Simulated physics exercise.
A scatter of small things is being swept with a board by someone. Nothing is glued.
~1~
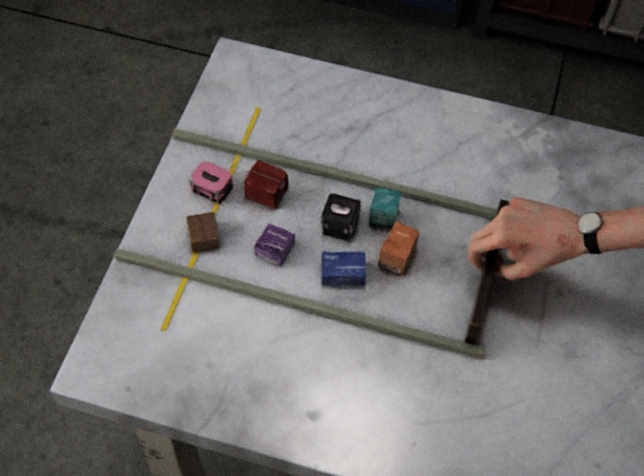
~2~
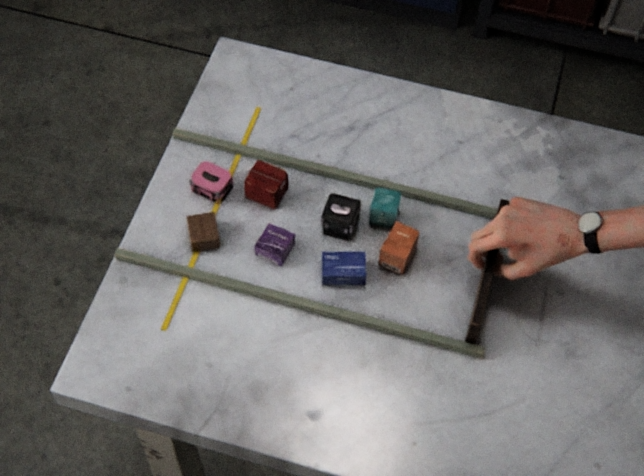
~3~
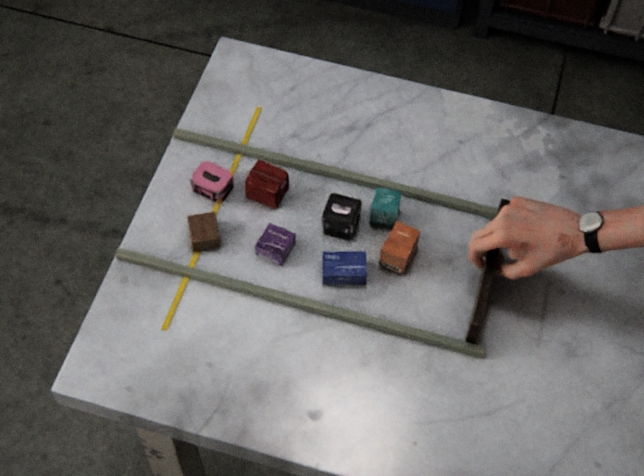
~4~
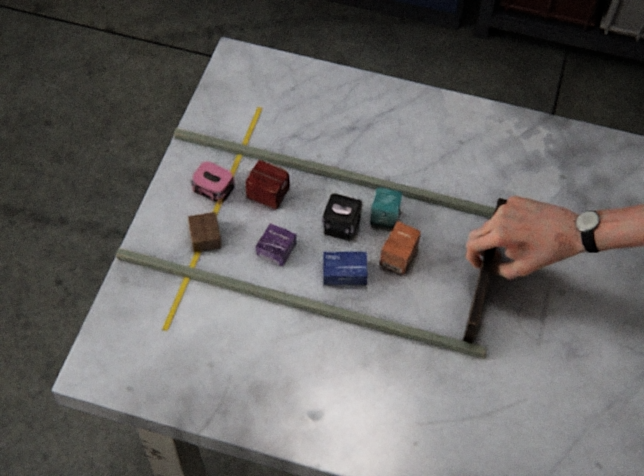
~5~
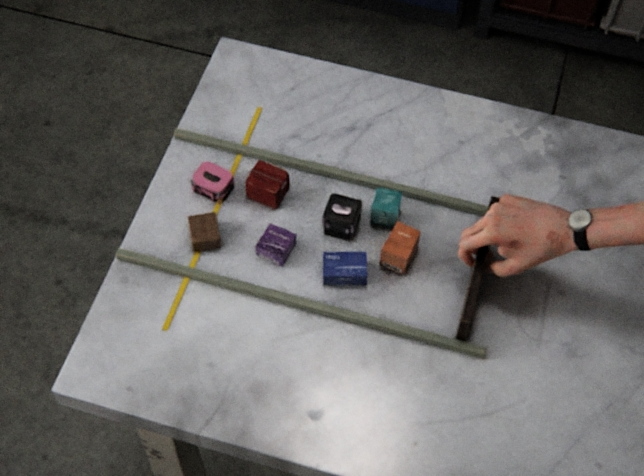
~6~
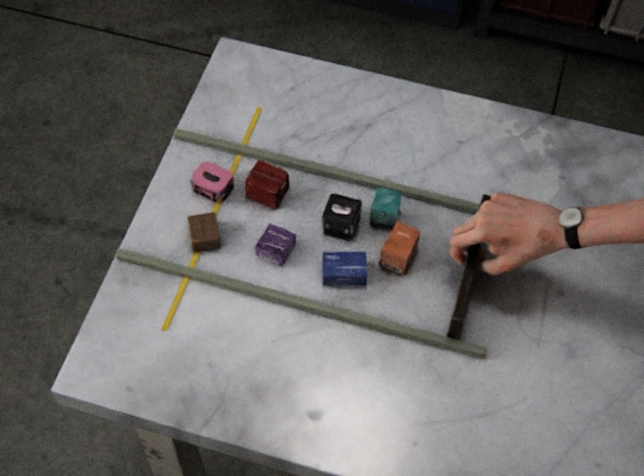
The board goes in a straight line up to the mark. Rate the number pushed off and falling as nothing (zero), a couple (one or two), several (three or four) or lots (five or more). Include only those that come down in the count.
It is a couple.
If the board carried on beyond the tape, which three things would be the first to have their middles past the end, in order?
The order goes the pink case, the red box, and then the brown block.
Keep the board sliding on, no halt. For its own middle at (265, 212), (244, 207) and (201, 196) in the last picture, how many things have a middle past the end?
Over the end: 0, 1, 3.
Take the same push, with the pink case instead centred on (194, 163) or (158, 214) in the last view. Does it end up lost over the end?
Result for the pink case: Place one, it does not stay; place two, it does not stay.
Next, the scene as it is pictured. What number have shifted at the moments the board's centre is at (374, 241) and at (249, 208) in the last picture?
The count reaches 4 first and 8 second.
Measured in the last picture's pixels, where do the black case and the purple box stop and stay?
First at (182, 176); second at (163, 222).
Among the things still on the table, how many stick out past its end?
My count gives 1.
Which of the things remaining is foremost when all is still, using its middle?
It would be the brown block, I'd say.
Soon after, none off yet; pink case at rest near (213, 182); brown block at rest near (204, 232); red box at rest near (267, 185).
After that, none off yet; pink case displaced about its own width near (193, 178); brown block at rest near (204, 232); red box displaced about its own width near (230, 172).
In the end, the number that fall off is one or two; gone, red box and pink case.
